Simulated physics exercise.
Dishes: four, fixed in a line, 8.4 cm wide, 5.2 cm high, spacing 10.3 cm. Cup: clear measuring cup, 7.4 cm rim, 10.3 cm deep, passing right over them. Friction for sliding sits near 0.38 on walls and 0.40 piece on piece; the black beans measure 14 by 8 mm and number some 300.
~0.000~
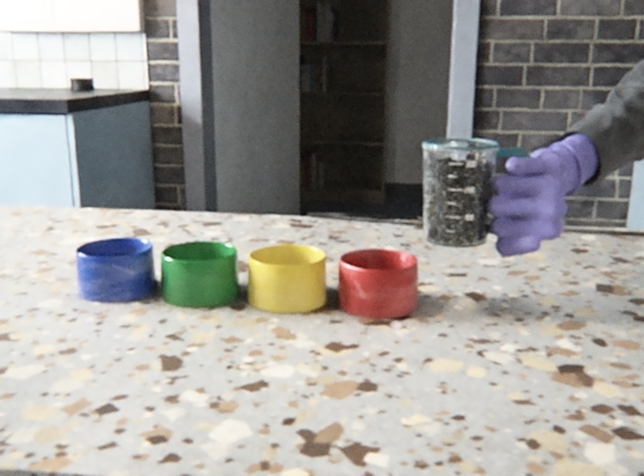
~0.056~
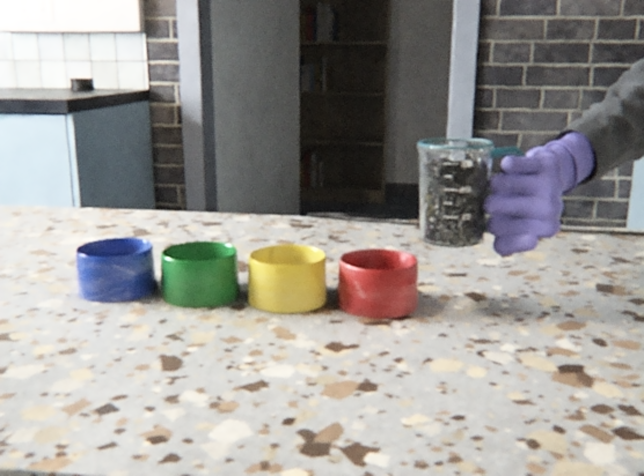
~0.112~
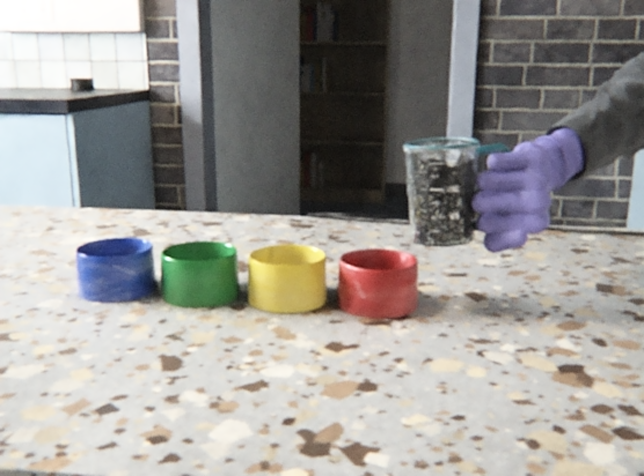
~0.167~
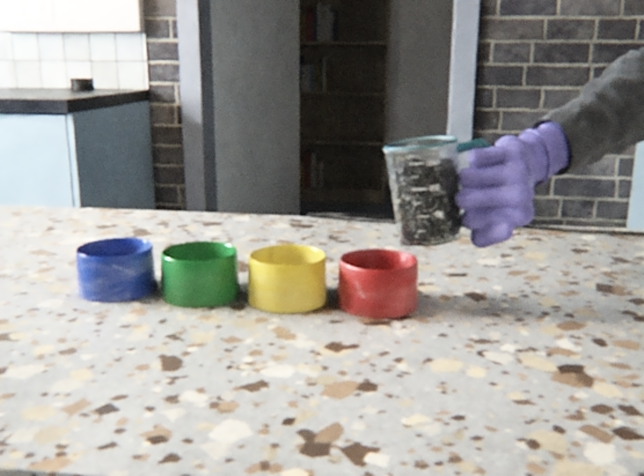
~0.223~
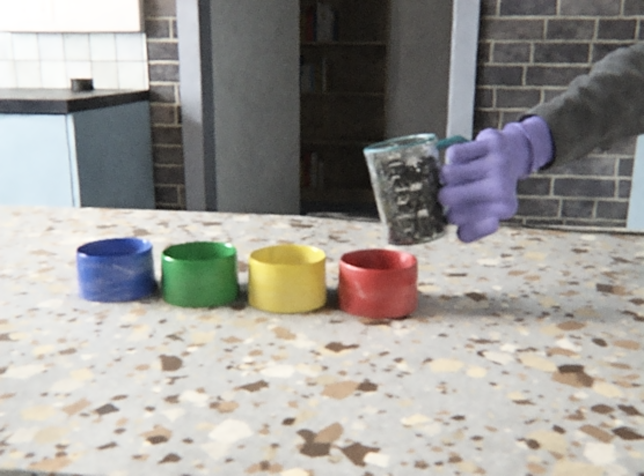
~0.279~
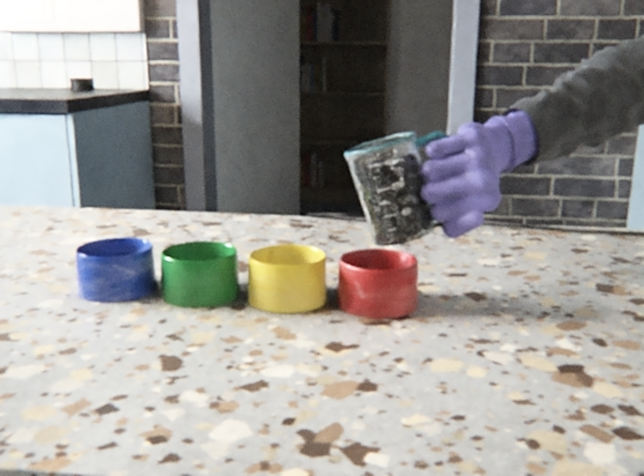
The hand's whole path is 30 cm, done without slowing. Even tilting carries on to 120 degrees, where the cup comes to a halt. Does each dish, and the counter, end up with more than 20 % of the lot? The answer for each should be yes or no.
Red - no, blue - yes, green - no, yellow - no, counter - yes.
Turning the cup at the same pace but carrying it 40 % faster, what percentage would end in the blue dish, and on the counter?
Blue 60, counter 40.
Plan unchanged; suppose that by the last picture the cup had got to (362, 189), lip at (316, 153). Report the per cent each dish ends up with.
Final shares - red 0 %, blue 60 %, green 0 %, yellow 0 %.
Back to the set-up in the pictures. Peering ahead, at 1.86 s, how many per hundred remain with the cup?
Roughly 15 per cent.
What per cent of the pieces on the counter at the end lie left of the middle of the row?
I'd say near 100 percent.
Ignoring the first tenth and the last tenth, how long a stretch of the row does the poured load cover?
8 cm, roughly.
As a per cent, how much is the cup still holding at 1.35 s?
Roughly 90 per cent.
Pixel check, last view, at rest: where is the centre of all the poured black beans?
Resting centre estimate: Around (128, 276).
Then, at 0.92 s, tilt 65 degrees; cup holds 100 %.
Then, at 1.35 s, tilt 98 degrees; cup holds 90 %, blue 10 %.
After 1.86 s, tilt 120 degrees; cup holds 15 %, blue 60 %.
At rest (3.1 s), red 0 %, blue 70 %, green 0 %, yellow 0 %, counter 30 %.
